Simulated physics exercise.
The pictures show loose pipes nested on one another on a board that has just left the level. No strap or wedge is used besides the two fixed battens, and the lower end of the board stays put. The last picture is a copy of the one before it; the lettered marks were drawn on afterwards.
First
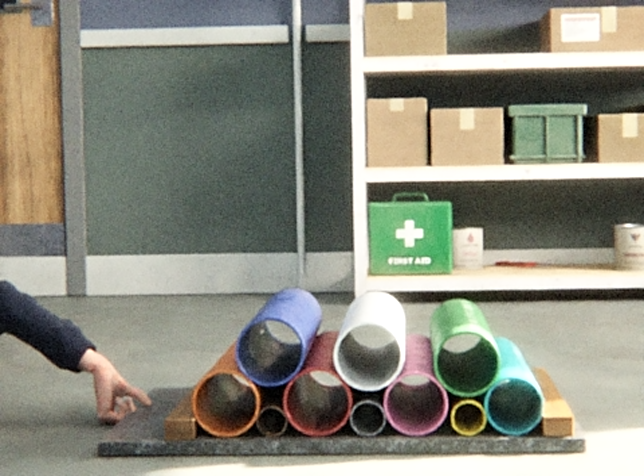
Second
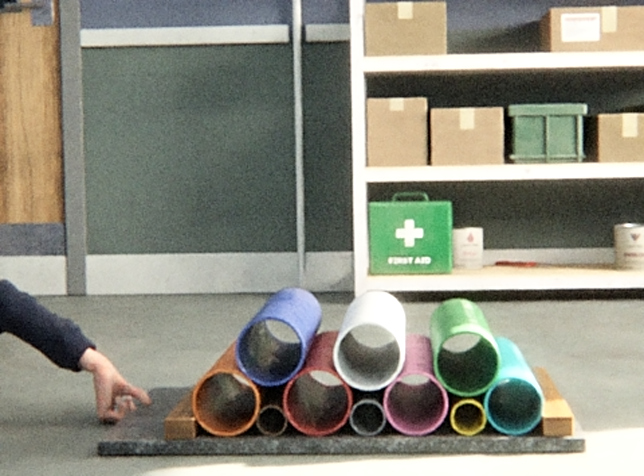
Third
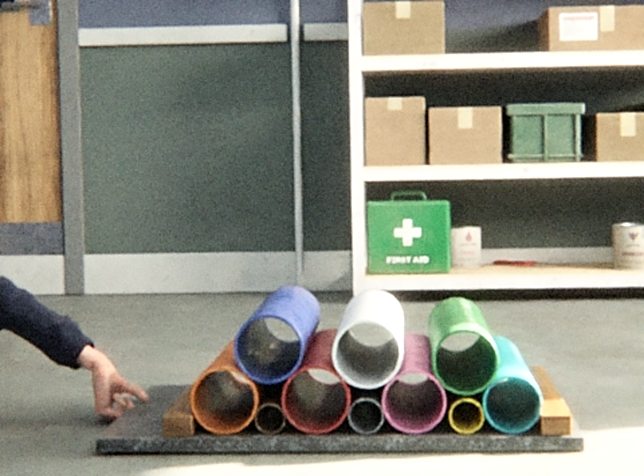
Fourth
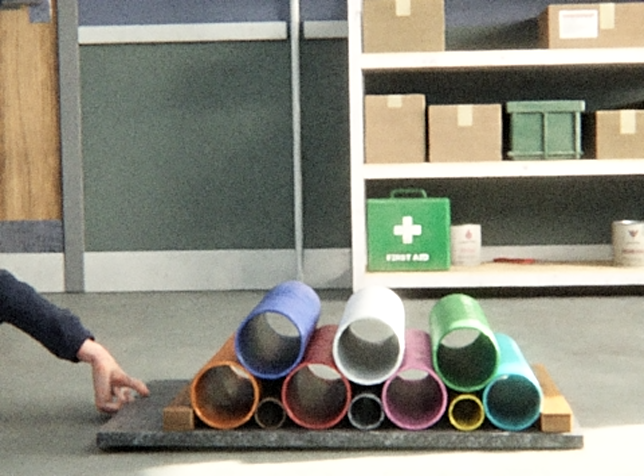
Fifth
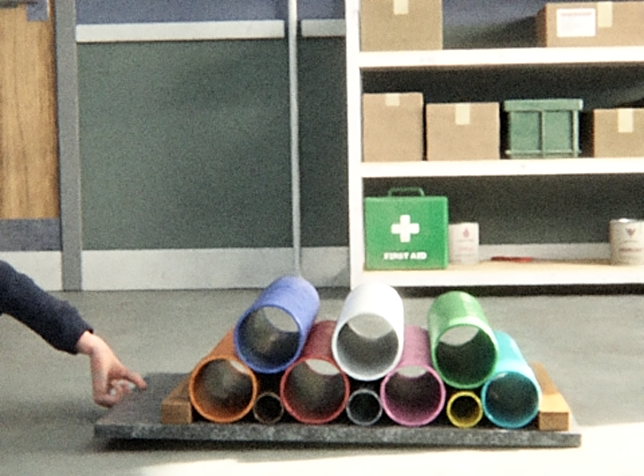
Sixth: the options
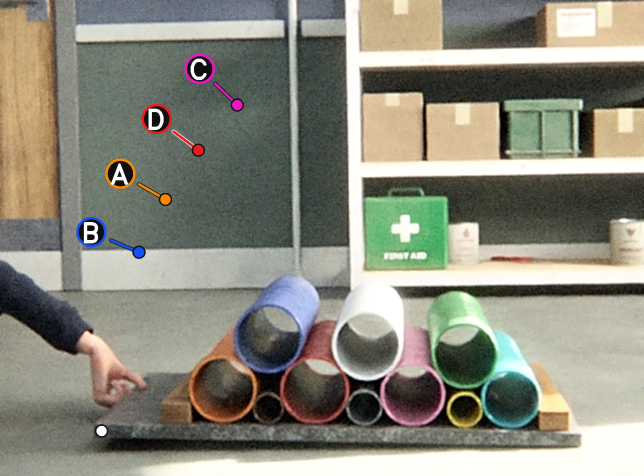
Colourful pipes nested in a stack on a dark board, barely shifting as a hand at the left slightly raises that end.
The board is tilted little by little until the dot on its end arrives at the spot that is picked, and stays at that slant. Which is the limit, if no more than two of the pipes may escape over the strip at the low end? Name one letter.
The answer is mark D.
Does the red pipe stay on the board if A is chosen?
The red pipe: Yes.
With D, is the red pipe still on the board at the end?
Yes, with D.
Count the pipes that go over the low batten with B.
With B, none.
On the marked copy, A at (165, 200); B at (139, 252); C at (237, 105); D at (199, 150); the white dot at (102, 431).
Taking D. A third of the way, board at 20°.
Two thirds of the way, board at 38°.
When it is over, board at 38°, none over the low batten.
As for the rest, A none over the low batten; B none over the low batten; C three over the low batten (white, blue, green).
